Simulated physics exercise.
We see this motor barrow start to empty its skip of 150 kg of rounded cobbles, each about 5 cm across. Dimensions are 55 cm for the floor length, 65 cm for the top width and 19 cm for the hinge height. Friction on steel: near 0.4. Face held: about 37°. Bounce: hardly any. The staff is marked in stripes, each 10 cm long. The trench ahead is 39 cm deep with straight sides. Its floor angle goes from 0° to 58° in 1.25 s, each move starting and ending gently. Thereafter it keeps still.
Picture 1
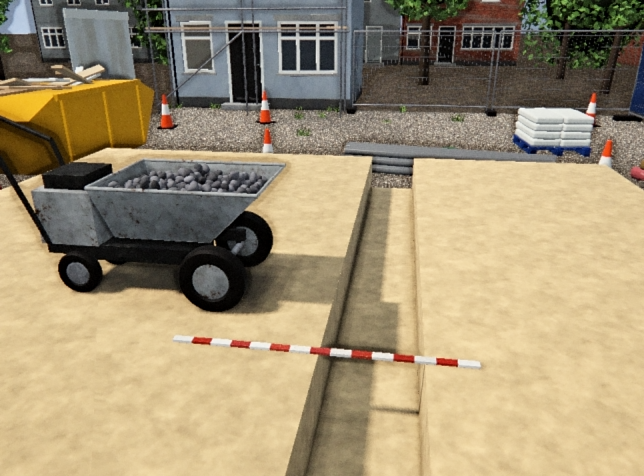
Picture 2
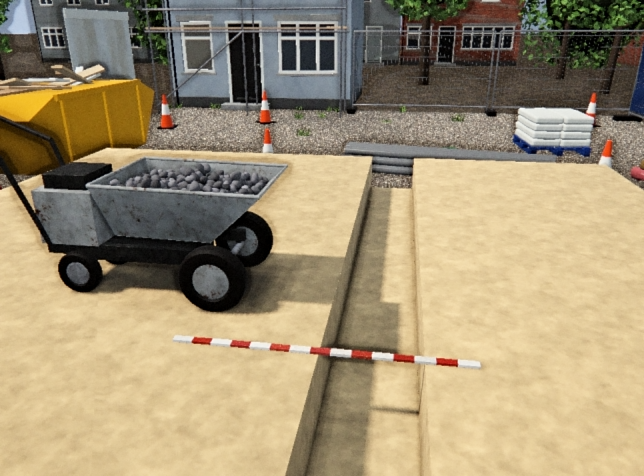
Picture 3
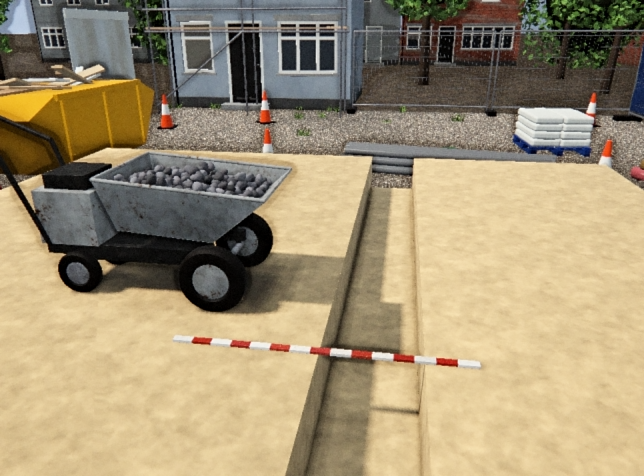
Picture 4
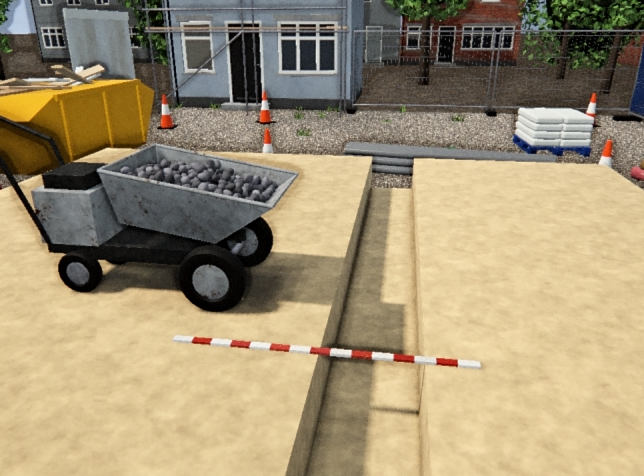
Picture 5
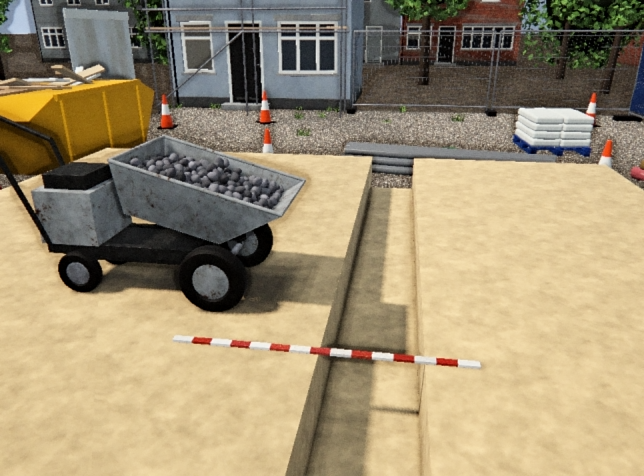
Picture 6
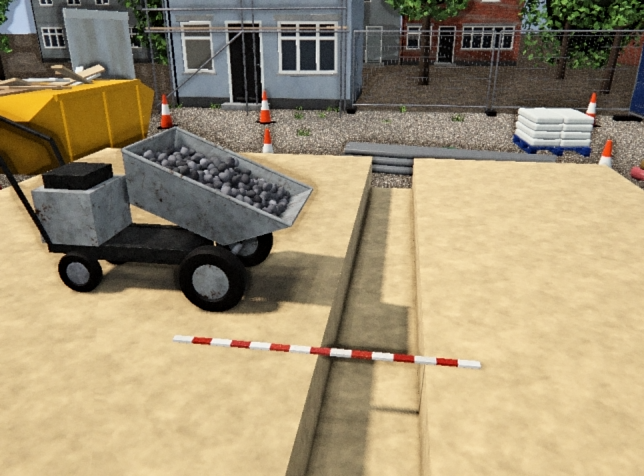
In the video, a grey motor barrow loaded with rounded cobbles stands on sandy ground left of a straight-sided trench, and its skip gradually tilts forward to the right, its rear rising while the wheels stay still.
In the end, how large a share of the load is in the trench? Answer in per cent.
A share of roughly 98 %.
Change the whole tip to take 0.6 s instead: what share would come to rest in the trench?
That works out at about 100 in a hundred.
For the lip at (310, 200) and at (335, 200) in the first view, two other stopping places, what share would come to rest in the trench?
About 95 and 70 per cent.
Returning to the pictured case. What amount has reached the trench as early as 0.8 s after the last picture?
About 20%.
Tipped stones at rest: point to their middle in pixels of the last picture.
(369, 342).
Then, 0.4 s after the last picture the floor is at 49°, 100 % in the skip; the foremost stones are at (313, 242).
Then, 0.8 s after the last picture the floor is at 58°, 79 % in the skip, 2 % short of the trench, 19 % in the trench; the foremost stones are at (387, 358).
Then, 1.2 s after the last picture the floor is at 58°, 46 % in the skip, 2 % short of the trench, 52 % in the trench; the foremost stones are at (414, 366).
Then, 3.1 s after the last picture the floor is at 58°, 1 % in the skip, 1 % short of the trench, 98 % in the trench; the foremost stones are at (415, 367).
